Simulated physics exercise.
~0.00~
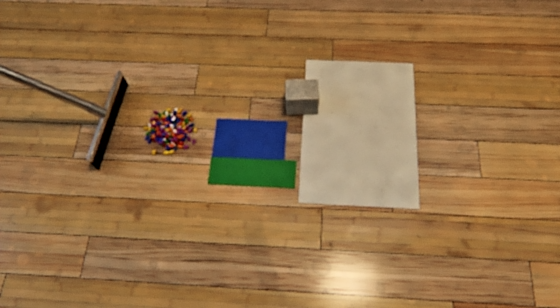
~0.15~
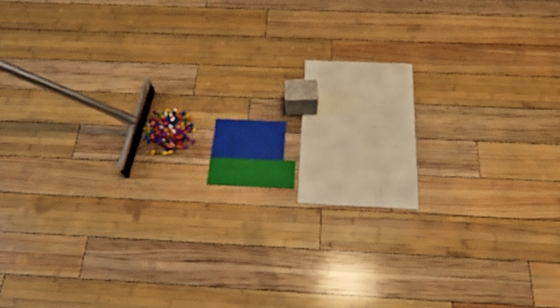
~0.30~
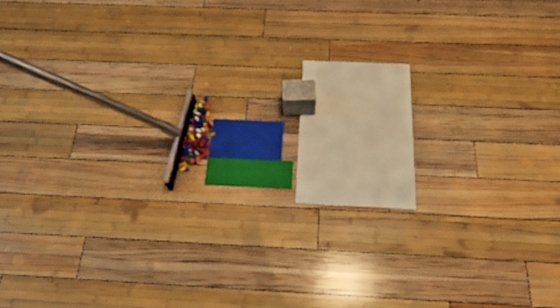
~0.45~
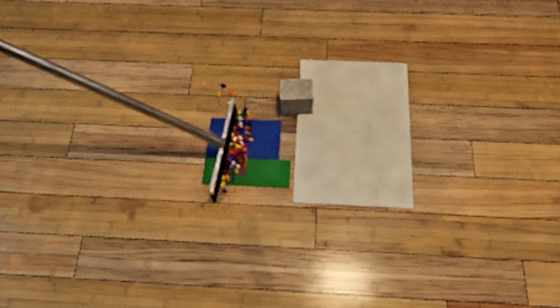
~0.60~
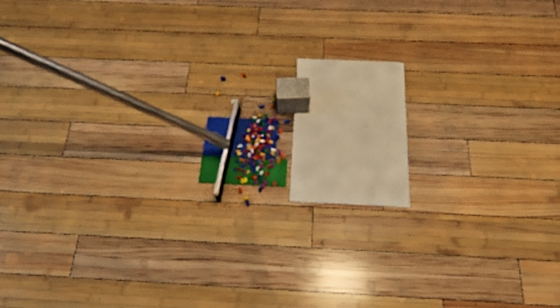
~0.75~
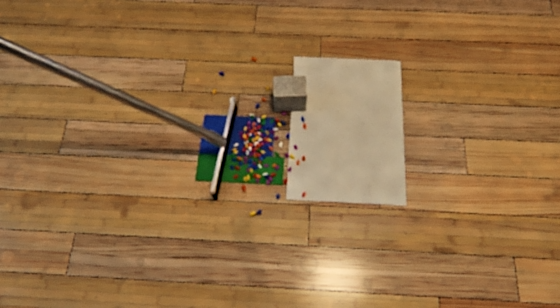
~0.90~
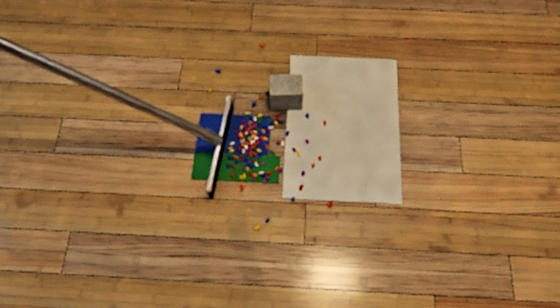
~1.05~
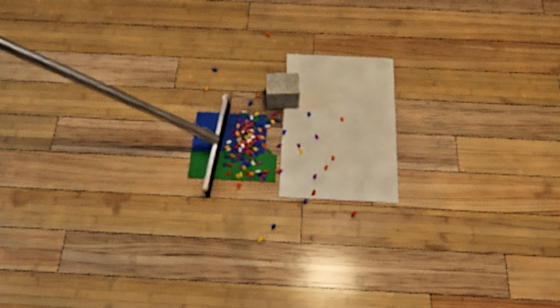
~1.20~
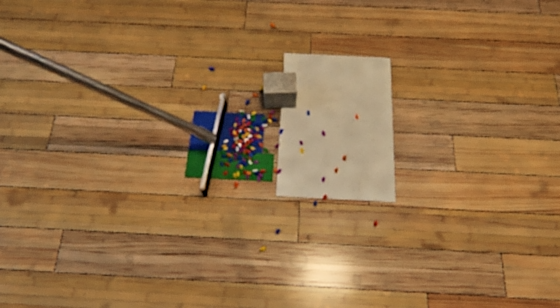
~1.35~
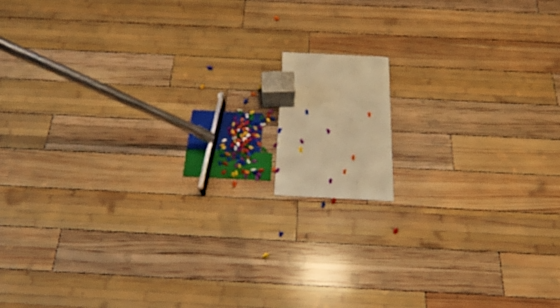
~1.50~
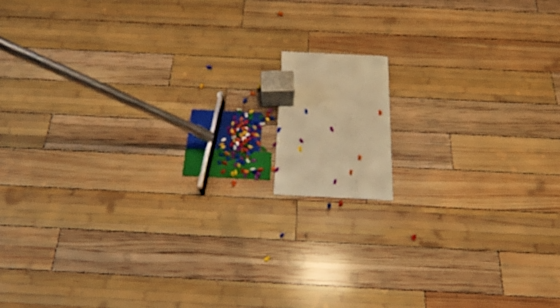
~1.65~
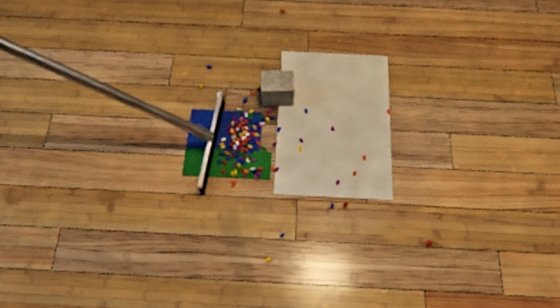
On a wooden plank floor seen from above at an angle, a long-handled squeegee stands left of a small heap of multicoloured jelly beans. To their right lie a blue sheet above a green one, then a large white sheet with a grey block by its upper left edge. The squeegee slides right, gathers the beans and pushes them onto the blue and green sheets, then stops there. The beans spread ahead of it, some rolling across the white sheet and bare floor as the view shifts slightly right. Most finally rest on blue and green, with a few scattered over the white sheet and planks.
